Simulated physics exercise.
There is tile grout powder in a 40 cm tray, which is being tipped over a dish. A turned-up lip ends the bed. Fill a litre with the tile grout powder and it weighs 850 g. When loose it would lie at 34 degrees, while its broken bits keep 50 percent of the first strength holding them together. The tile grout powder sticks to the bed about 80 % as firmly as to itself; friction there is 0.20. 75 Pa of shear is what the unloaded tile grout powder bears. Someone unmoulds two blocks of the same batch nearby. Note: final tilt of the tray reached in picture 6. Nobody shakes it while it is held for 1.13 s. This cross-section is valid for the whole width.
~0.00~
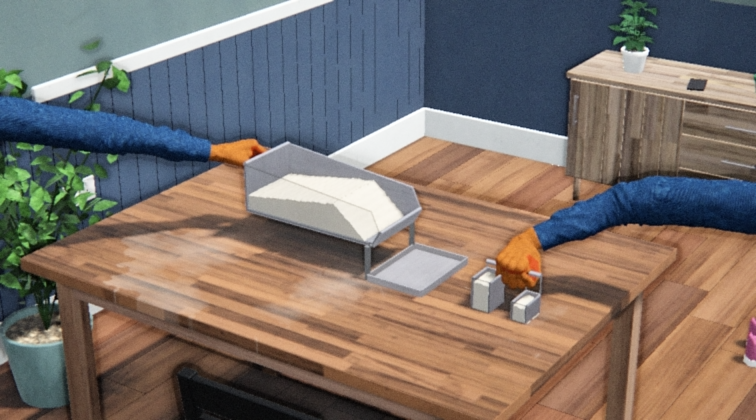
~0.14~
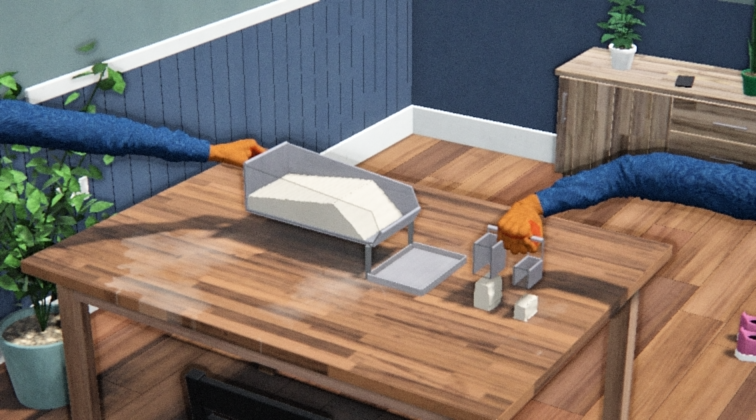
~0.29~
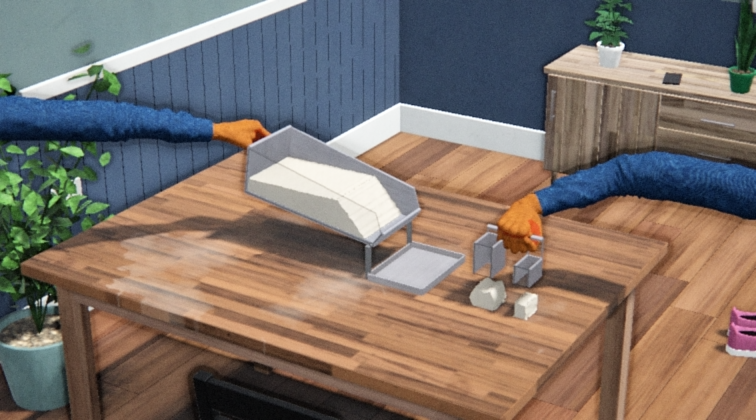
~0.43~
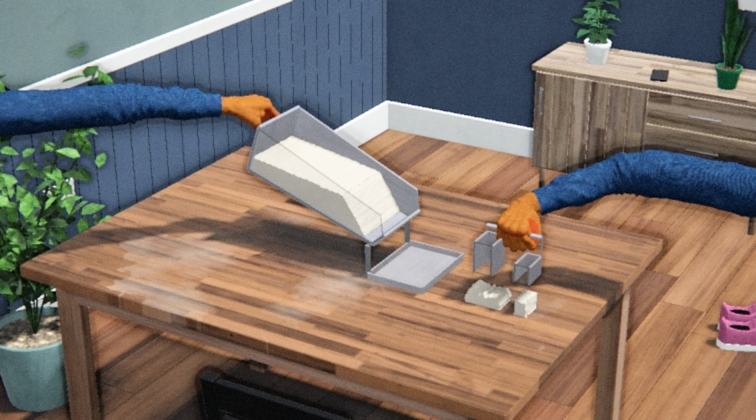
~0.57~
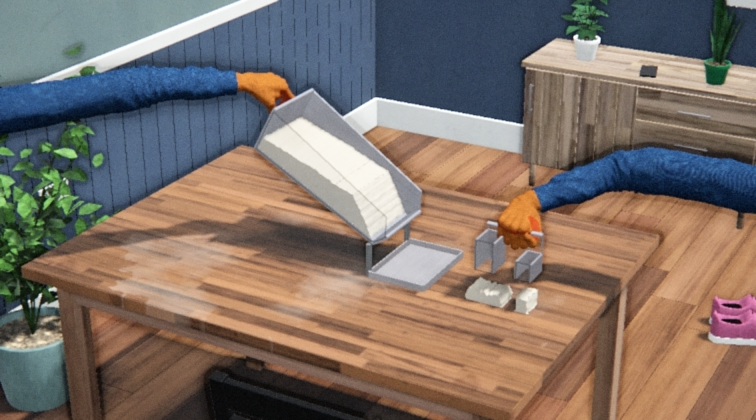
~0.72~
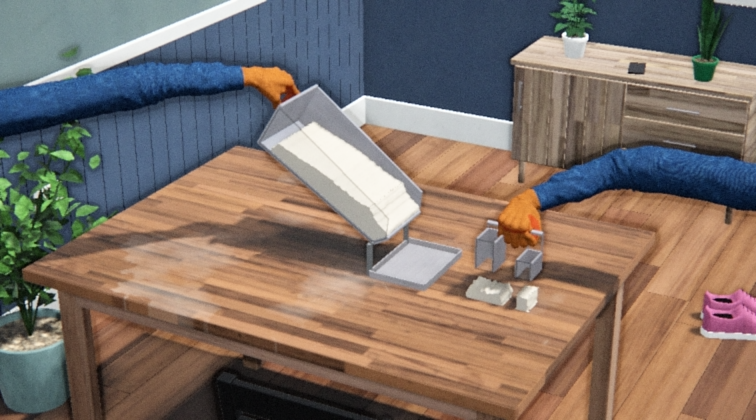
The footage shows an orange-gloved hand lifting one end of a clear tray of pale powder above a shallow dish, while another hand raises two small moulds off blocks, the taller block slumping into a low heap.
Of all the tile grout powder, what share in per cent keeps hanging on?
The share that keeps hanging on is about 69 per cent.
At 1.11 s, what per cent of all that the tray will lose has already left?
Estimate: Some 80 per cent.
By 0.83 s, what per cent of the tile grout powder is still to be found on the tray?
Some 95 in a hundred.
After 0.83 s, the tilt is 32 degrees and 97 % is on the bed.
After 0.97 s, the tilt is 32 degrees and 85 % is on the bed.
After 1.11 s, the tilt is 32 degrees and 76 % is on the bed.
After 1.24 s, the tilt is 32 degrees and 72 % is on the bed.
After 1.81 s, the tilt is 32 degrees and 69 % is on the bed.
